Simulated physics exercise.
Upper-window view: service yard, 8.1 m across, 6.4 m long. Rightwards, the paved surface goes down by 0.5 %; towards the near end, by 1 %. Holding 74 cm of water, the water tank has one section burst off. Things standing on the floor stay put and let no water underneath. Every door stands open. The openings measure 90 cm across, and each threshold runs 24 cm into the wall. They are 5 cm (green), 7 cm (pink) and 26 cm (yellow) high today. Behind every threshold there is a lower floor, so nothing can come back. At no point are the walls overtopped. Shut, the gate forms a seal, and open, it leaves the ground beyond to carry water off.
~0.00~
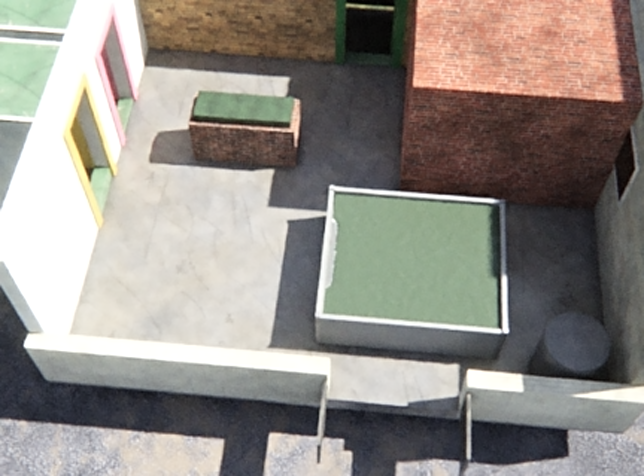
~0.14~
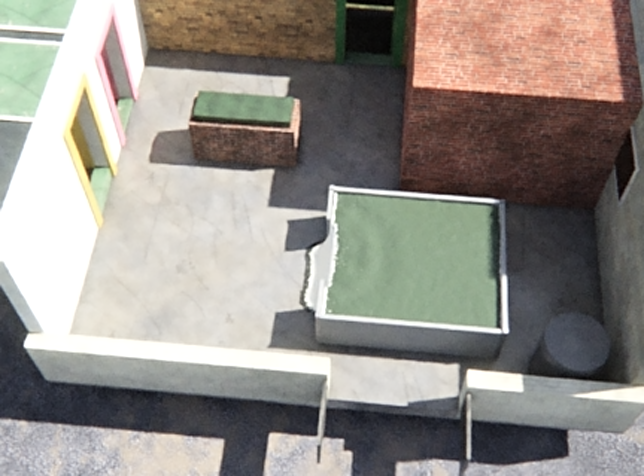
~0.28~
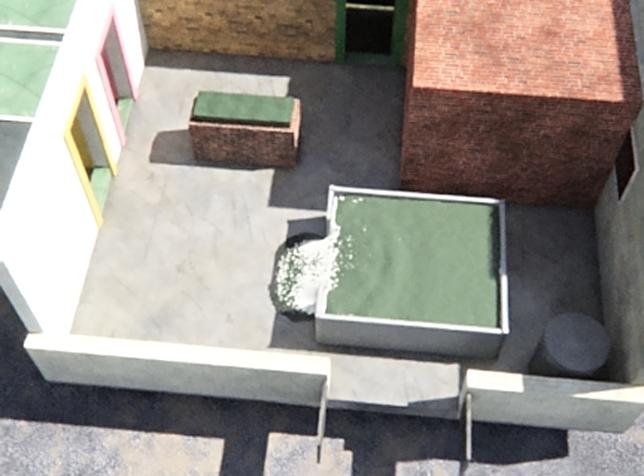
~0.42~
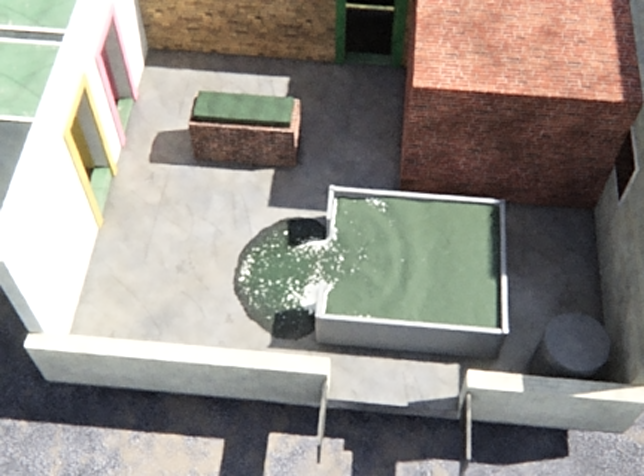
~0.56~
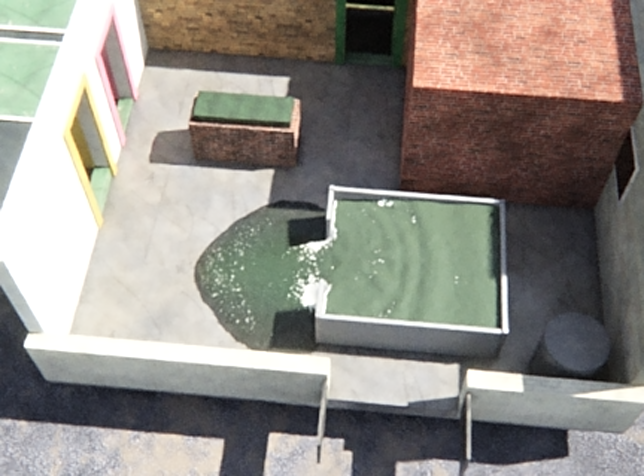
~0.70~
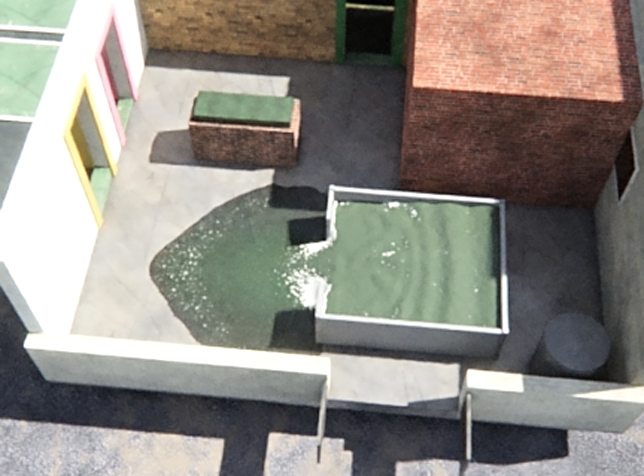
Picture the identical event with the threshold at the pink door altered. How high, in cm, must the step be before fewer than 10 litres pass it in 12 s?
About 12.5 cm.
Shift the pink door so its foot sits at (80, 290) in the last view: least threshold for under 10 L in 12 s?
Roughly 30 cm.
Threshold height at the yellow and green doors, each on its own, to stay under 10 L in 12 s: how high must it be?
About 23 cm at yellow and 10.5 cm at green.
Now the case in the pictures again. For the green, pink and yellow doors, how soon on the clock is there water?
Green 4.5 s, pink 2.0 s, yellow 1.3 s.
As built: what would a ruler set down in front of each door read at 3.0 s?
The green door has 0 cm, the pink door 13 cm and the yellow door 25 cm.
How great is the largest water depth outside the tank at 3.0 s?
Up to some 34 cm.
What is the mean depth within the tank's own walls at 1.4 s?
About 56 cm.
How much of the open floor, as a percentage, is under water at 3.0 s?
Roughly 45 percent of the floor.
After 1.4 s water covers 35 % of the floor, deepest (42 cm) near (315, 275); it has not reached the pink door.
After 3.0 s water covers 45 % of the floor, deepest (34 cm) near (149, 355); 13 cm at the pink door, 12 litres in over its 7 cm threshold.
After 12.0 s water covers 100 % of the floor, deepest (14 cm) near (122, 364); 8 cm at the pink door, 89 litres in over its 7 cm threshold.
At the pink door as built, the water arrived by 2.0 s and peaked near 13 cm at 2.4 s.
Run again over the same 12 s with other heights there, 16 litres in over 11.5 cm, 6 litres over 13.5 cm. The limit of 10 litres is kept from about 12.5 cm up.
